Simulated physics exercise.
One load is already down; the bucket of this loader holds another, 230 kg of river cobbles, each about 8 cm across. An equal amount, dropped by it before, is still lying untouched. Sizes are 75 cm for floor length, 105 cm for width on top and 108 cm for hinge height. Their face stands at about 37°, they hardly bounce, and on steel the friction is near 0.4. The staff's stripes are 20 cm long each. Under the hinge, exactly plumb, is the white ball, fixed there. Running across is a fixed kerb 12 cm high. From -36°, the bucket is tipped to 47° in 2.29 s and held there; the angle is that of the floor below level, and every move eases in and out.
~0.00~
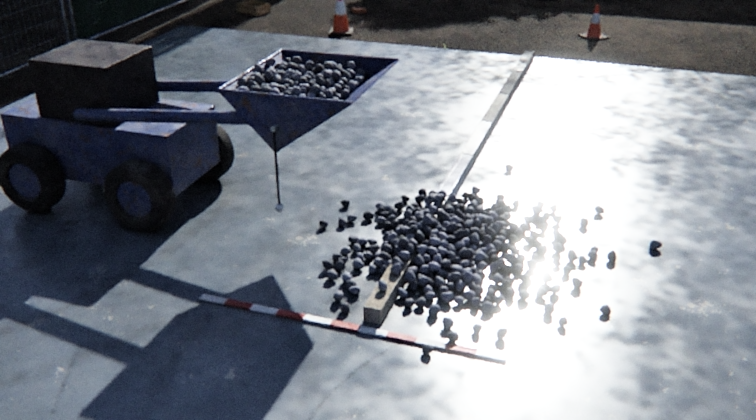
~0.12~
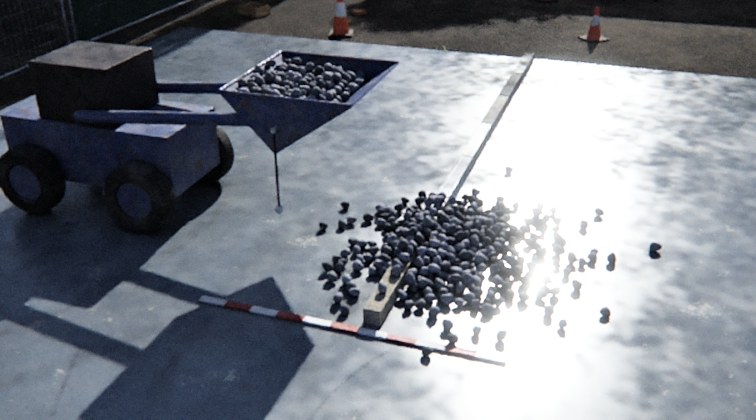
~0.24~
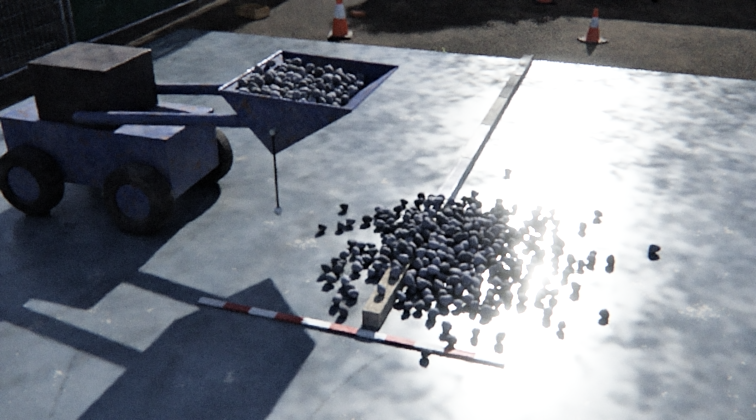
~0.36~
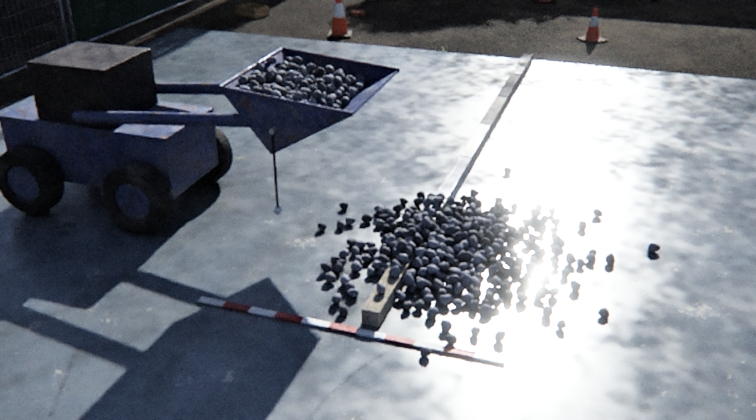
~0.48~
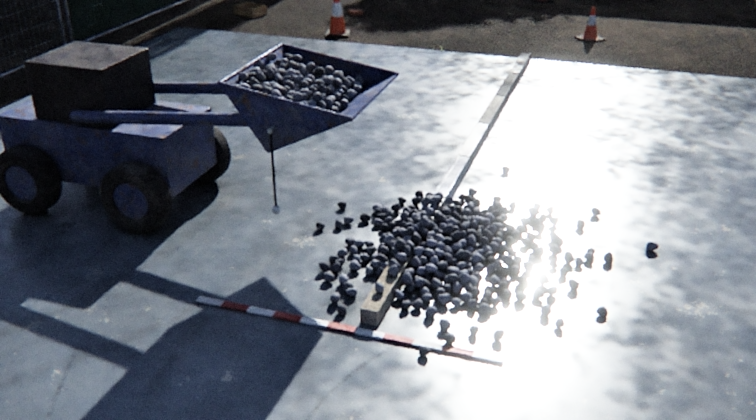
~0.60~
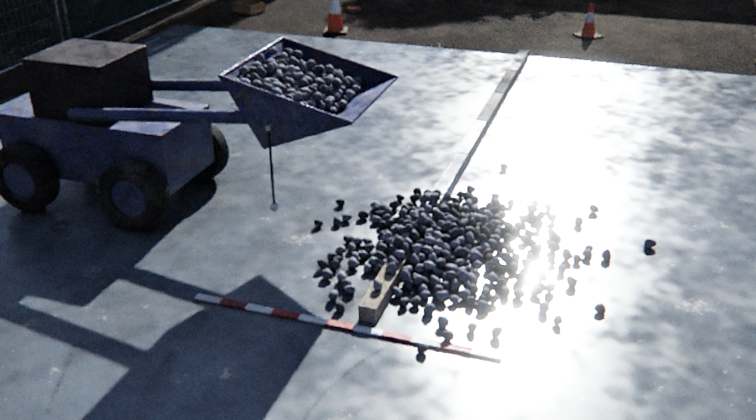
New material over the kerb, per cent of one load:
5 per cent.
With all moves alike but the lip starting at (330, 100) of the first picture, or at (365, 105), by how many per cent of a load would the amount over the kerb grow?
Close to 0 per cent, followed by close to 15 per cent.
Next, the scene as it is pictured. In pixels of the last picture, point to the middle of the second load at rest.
Their centre ends up near (377, 226).
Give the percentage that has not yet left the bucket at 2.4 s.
Estimate: 0 % remaining inside, roughly.
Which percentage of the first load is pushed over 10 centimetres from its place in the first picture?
Estimate: 5 %, roughly.
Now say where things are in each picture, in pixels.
In the first picture, the bucket is at -36°, its lip at (351, 104); the top of the load is at (315, 67). The earlier load is highest near (424, 222), 20 cm above ground level, 30 % on this side of the kerb, 70 % over the kerb.
In the second picture, the bucket is at -35°, its lip at (351, 106); the top of the load is at (310, 69); the stones move at 0.0 m/s on average.
In the third picture, lip at (351, 111), floor tilted -33°, highest stones at (310, 71); the stones move at 0.1 m/s on average.
In the fourth picture, the bucket is at -30°, its lip at (352, 114); the top of the load is at (300, 69); the stones move at 0.1 m/s on average.
In the fifth picture, the bucket is at -27°, its lip at (352, 119); the top of the load is at (287, 64); the stones move at 0.1 m/s on average.
In the sixth picture, the bucket is at -22°, its lip at (352, 123); the top of the load is at (285, 58); the stones move at 0.1 m/s on average.
After 1.7 s the floor is at 34°; in per cent of one load, 80 in the bucket, 50 on this side of the kerb, 70 over the kerb; the foremost stones are at (597, 256).
After 2.4 s the floor is at 47°; in per cent of one load, 0 in the bucket, 126 on this side of the kerb, 74 over the kerb; the foremost stones are at (597, 256).
After 2.7 s the floor is at 47°; in per cent of one load, 0 in the bucket, 125 on this side of the kerb, 75 over the kerb; the foremost stones are at (597, 256).
After 5.2 s the floor is at 47°; in per cent of one load, 0 in the bucket, 125 on this side of the kerb, 75 over the kerb; the foremost stones are at (597, 256). Net gain over the kerb, 5.
